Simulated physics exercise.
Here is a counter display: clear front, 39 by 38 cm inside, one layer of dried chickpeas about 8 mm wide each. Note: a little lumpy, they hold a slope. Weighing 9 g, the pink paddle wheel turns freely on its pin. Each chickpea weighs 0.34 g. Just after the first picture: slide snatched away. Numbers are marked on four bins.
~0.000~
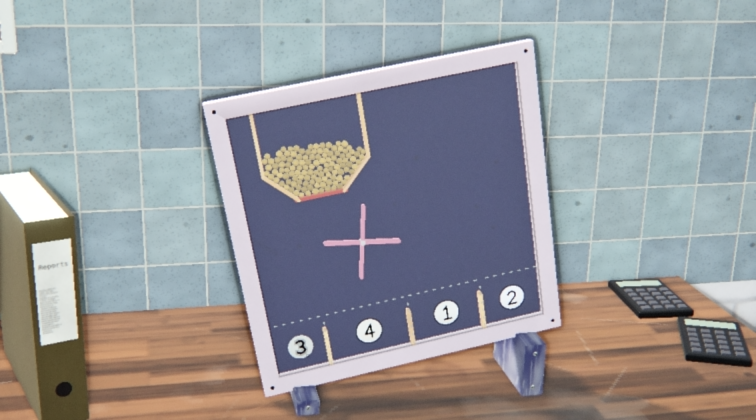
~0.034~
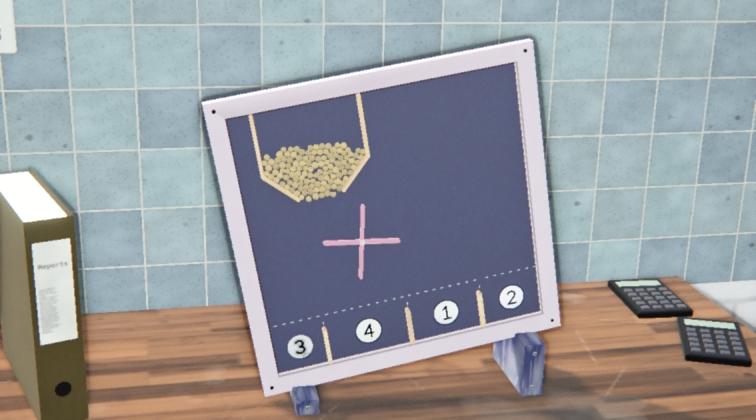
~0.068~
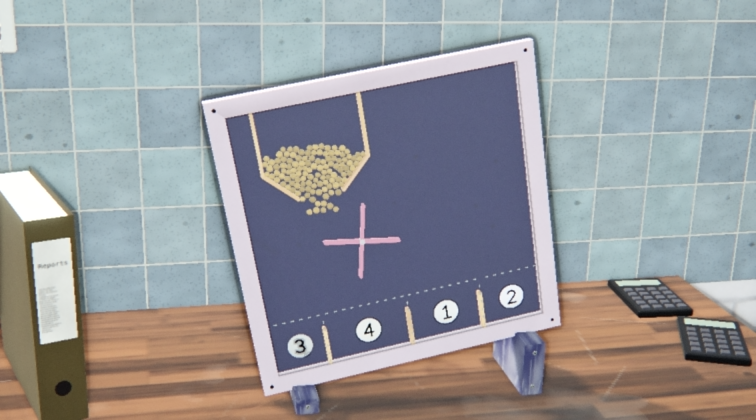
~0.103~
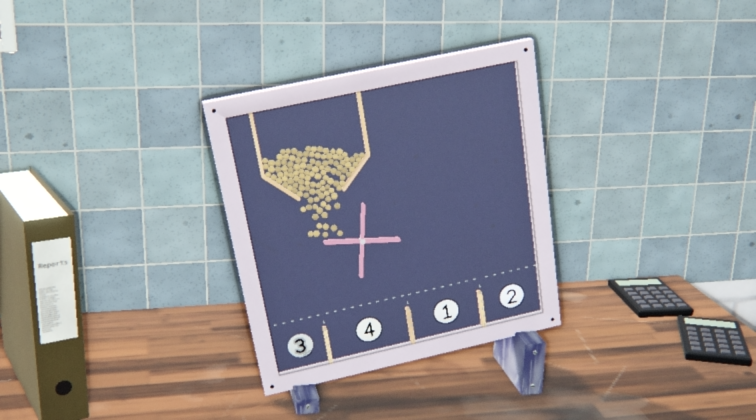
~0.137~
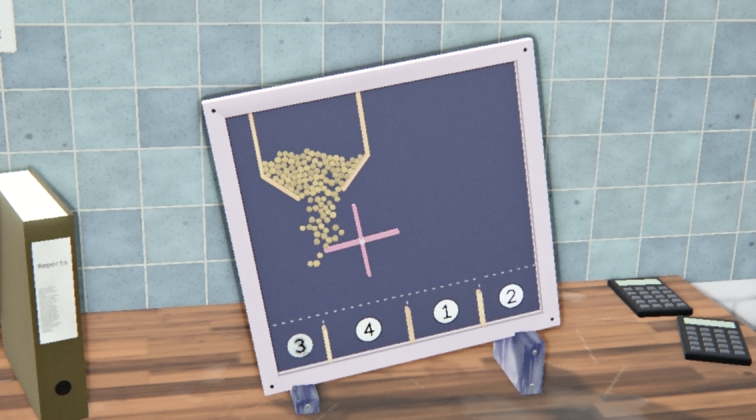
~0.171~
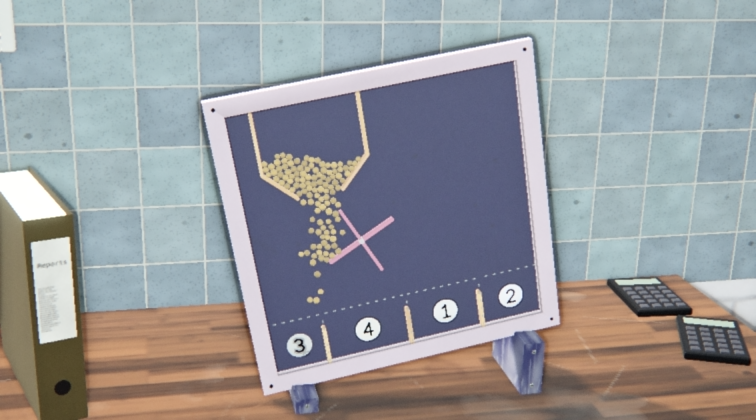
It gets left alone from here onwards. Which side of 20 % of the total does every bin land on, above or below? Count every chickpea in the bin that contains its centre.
Bin 1: Below, bin 2: Below, bin 3: Above, bin 4: Above.
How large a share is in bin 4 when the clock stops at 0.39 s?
It comes to close to 30 percent.
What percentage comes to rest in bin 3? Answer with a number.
It comes to around 50 per cent of the load.
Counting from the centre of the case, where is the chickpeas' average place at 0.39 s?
The middle sits around 10 cm left and 13 cm below.
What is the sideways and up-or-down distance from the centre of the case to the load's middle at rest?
It lies close to 9 centimetres left and 18 centimetres below.
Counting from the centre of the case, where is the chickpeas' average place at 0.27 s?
Left: About 11 cm; below: About 4 cm.
After 0.27 s, the chickpeas' middle is 11 cm left of and 4 cm below the centre; no. 3, 15 %, no. 4, 10 %.
After 0.39 s, the chickpeas' middle is 10 cm left of and 13 cm below the centre; no. 3, 30 %, no. 4, 30 %.
After 0.62 s, the chickpeas' middle is 9 cm left of and 18 cm below the centre; no. 3, 50 %, no. 4, 45 %.
At rest by 3.0 s, no. 1, 0 %, no. 2, 0 %, no. 3, 50 %, no. 4, 50 %.
